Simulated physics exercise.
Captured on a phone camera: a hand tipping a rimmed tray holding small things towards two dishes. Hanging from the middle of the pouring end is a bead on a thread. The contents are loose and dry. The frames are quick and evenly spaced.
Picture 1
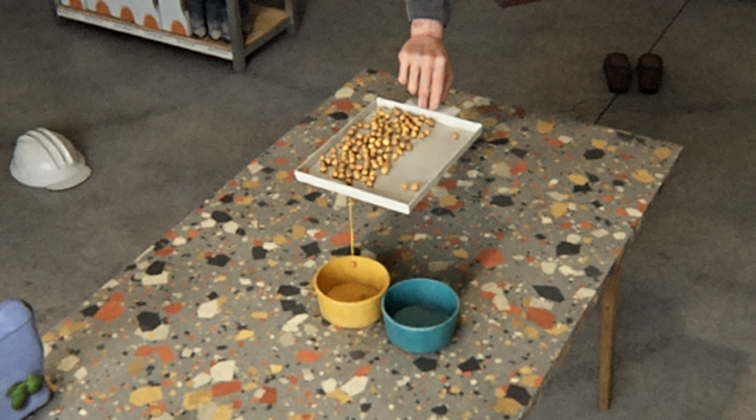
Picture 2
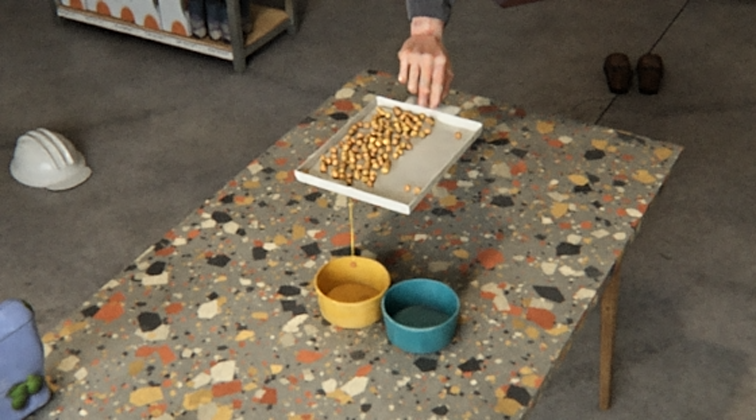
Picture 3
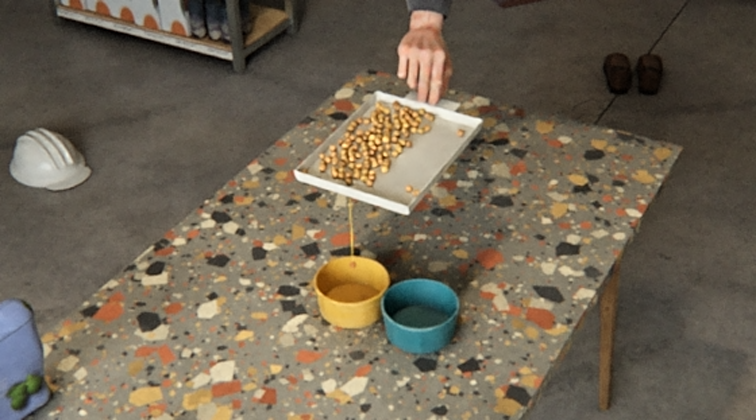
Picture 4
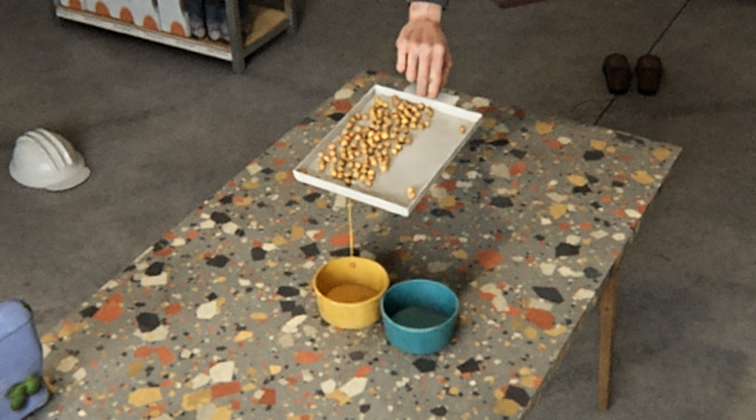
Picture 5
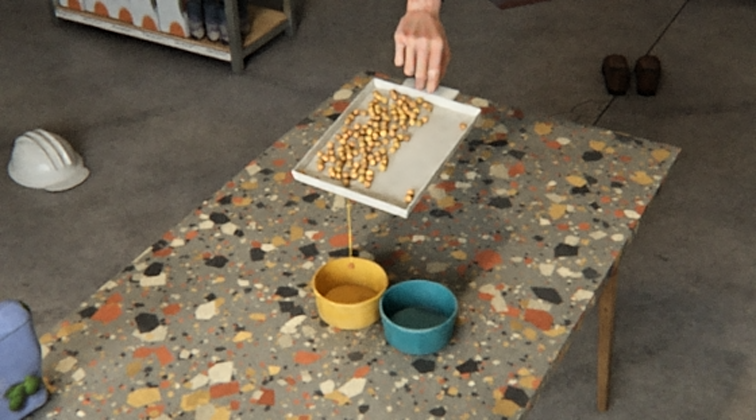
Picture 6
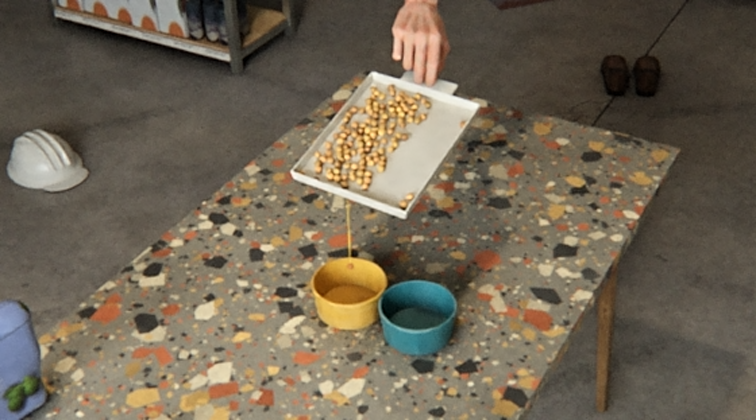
A hand holds a white rimmed tray of golden-brown wooden beads above a speckled terrazzo table, seen from above in a room with a grey floor. A bead hangs on a thread from the tray's near edge, over a yellow dish beside a teal one, with a white helmet at left. The hand raises the tray's far end slightly, its right corner dipping, and the beads shift a little.
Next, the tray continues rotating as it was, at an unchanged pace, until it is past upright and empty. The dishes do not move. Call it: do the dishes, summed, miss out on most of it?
No, most of it lands in them.
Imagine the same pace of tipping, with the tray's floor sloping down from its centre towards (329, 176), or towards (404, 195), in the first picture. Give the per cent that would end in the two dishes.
In turn 0 and 90 in a hundred.
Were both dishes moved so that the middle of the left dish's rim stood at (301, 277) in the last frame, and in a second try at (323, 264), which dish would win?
In the first try it's the one on the right, and in the second it's the one on the right.
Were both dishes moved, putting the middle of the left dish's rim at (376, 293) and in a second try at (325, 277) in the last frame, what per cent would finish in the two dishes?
First placement: Some 70 %; second placement: Some 80 %.
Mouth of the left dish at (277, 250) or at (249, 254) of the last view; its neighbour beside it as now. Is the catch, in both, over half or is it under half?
Try 1: Not up to half; try 2: Not up to half.
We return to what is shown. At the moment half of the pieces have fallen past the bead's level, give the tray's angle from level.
That happens at around 100°.
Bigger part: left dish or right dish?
Winner, as observed: The right-positioned one.
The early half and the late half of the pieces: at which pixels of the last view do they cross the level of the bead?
Earlier portion about (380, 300); later portion about (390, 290).
Shortly afterwards, tray tipped steeply; all but a few on the tray; only a few in the right dish; only a few in the air.
Next, tray tipped right over; near a quarter on the tray; near a quarter in the right dish; a little in the left dish; a little outside both; near a quarter in the air.
Some moments later, tray tipped past a quarter turn; near half in the right dish; near a quarter in the left dish; near a quarter outside both.
In the end, tray tipped past a quarter turn; near half in the right dish; near a quarter in the left dish; near a quarter outside both.
